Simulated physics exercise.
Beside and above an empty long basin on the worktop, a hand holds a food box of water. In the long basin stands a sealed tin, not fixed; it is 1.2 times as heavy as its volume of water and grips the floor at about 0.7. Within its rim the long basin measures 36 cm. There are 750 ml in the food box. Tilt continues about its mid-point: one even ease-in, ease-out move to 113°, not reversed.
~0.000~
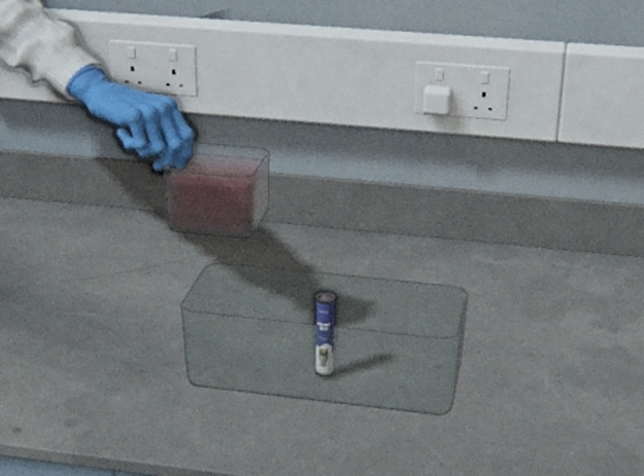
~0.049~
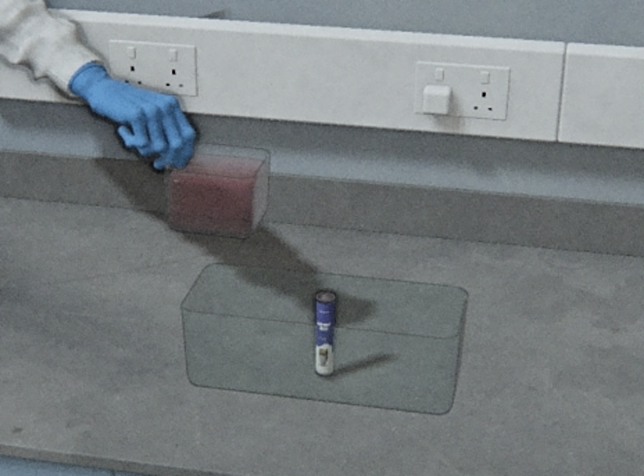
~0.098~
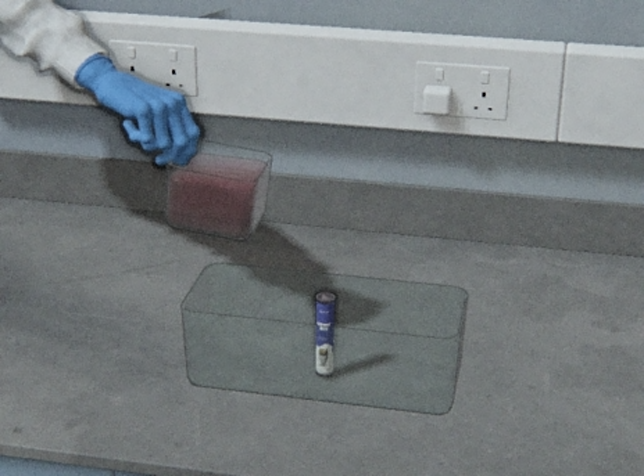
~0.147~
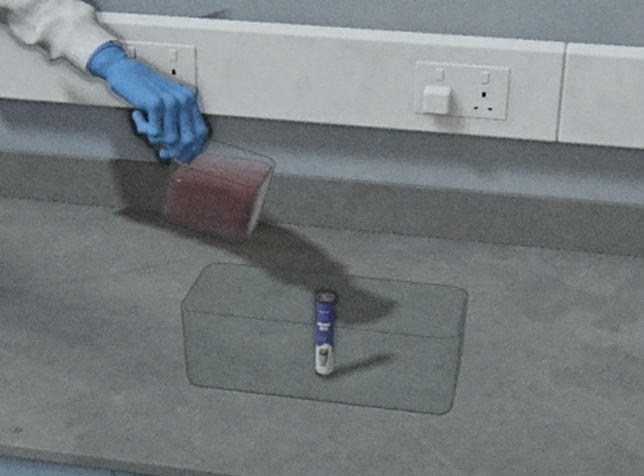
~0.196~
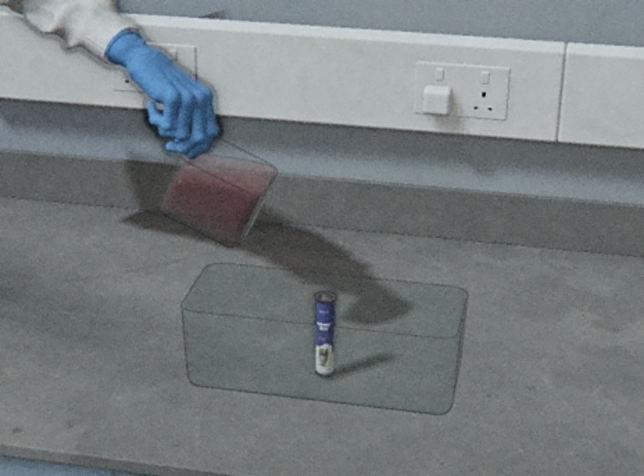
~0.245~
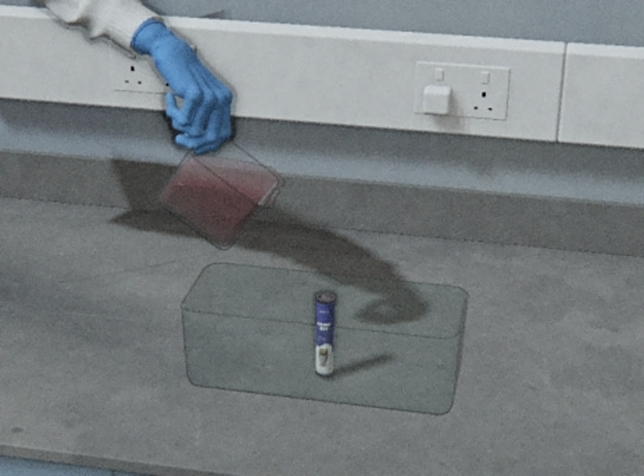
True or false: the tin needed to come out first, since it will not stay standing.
True.
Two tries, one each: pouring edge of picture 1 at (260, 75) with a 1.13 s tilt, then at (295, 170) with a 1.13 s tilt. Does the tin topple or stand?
In the first try it remains standing; in the second it remains standing.
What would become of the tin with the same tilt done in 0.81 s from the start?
In that case the tin overturns.
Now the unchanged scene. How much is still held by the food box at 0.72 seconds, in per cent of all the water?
Roughly 4 percent remains.
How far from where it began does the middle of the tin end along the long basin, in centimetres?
Around 9.0 cm.
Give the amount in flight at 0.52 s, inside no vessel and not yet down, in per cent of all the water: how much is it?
About 40 per cent.
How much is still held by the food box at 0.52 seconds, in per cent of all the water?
Portion remaining: Approx. 30 per cent.
Then, 0.52 s in, the tilt is 102° and 29 per cent is still to pour; the tin stands where it began.
Then, 0.72 s in, the tilt is 113° and 4 per cent is still to pour; the tin stands 2 cm from where it began.
Then, 0.92 s in, the tilt is 113° and 0 per cent is still to pour; the tin leans 42°.
Then, 1.15 s in, the tilt is 113° and 0 per cent is still to pour; the tin lies on its side.
Finally, the tin lies on its side.
